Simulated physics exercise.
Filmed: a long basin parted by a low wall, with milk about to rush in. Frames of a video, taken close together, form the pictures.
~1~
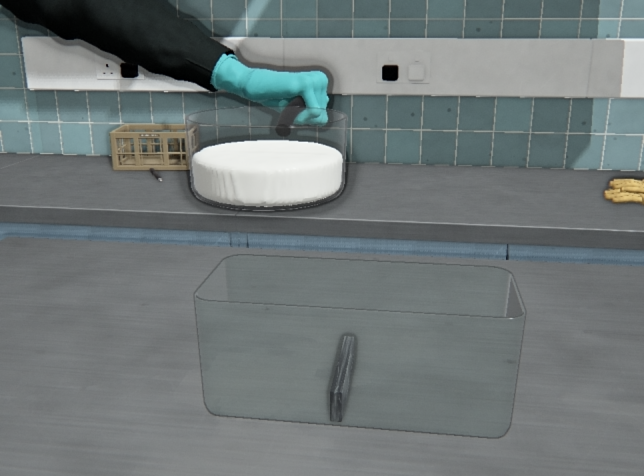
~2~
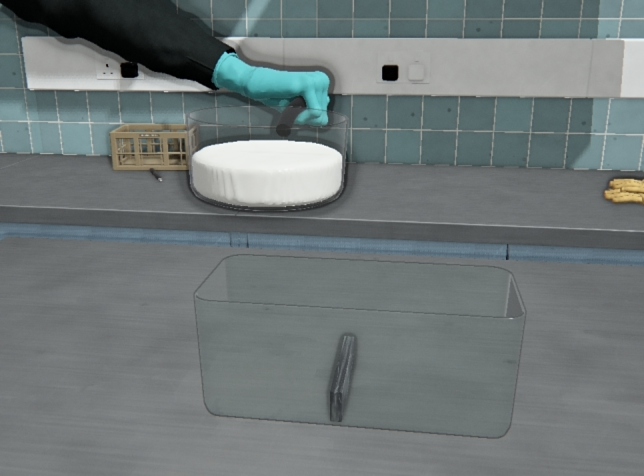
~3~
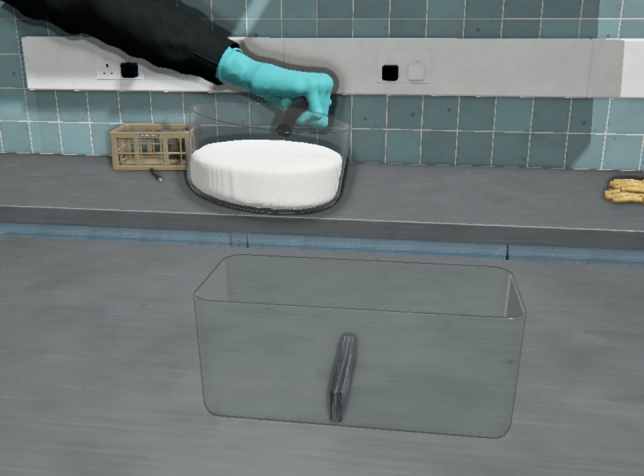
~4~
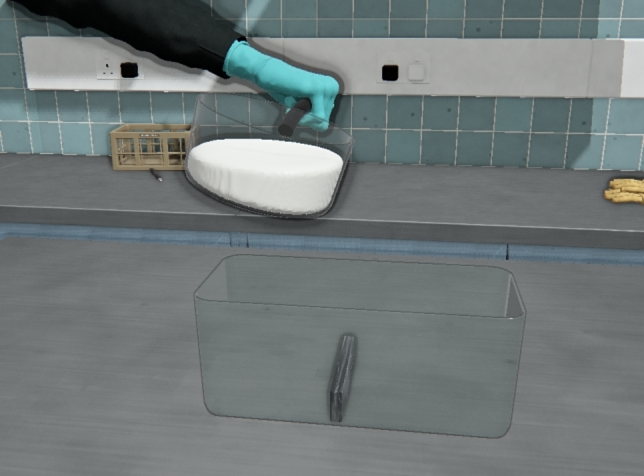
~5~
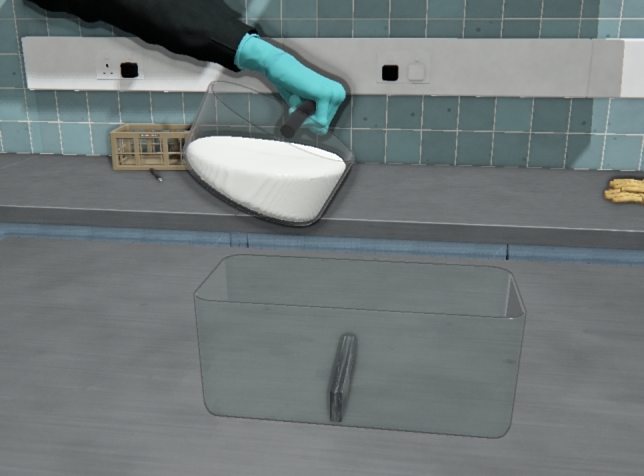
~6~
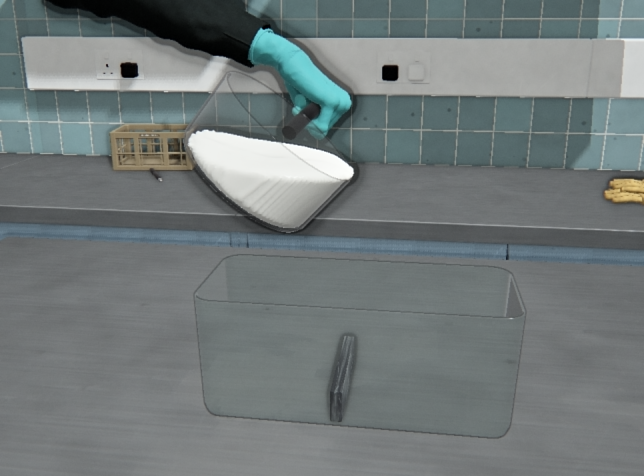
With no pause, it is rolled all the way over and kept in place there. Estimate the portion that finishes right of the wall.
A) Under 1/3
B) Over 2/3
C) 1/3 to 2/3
B, over 2/3.
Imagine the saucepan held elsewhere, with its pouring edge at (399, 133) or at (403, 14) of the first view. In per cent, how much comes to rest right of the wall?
Close to 85 in a hundred, then close to 80 in a hundred.
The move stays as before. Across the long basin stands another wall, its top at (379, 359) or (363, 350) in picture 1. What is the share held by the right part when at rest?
Try one about 40 %, try two about 65 %.
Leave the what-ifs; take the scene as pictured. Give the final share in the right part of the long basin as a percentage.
About 85 per cent.
A moment on, the saucepan is tipped on its side and 28 per cent is still to pour, 0 is left of the wall and 33 right of it.
Next, the saucepan is tipped on its side and 11 per cent is still to pour, 10 is left of the wall and 73 right of it.
Then the saucepan is tipped on its side and 2 per cent is still to pour, 13 is left of the wall and 81 right of it.
Later the saucepan is tipped on its side and 0 per cent is still to pour, 13 is left of the wall and 85 right of it.
Finally, 15 per cent lies left of the wall, 85 right of it and 1 outside.
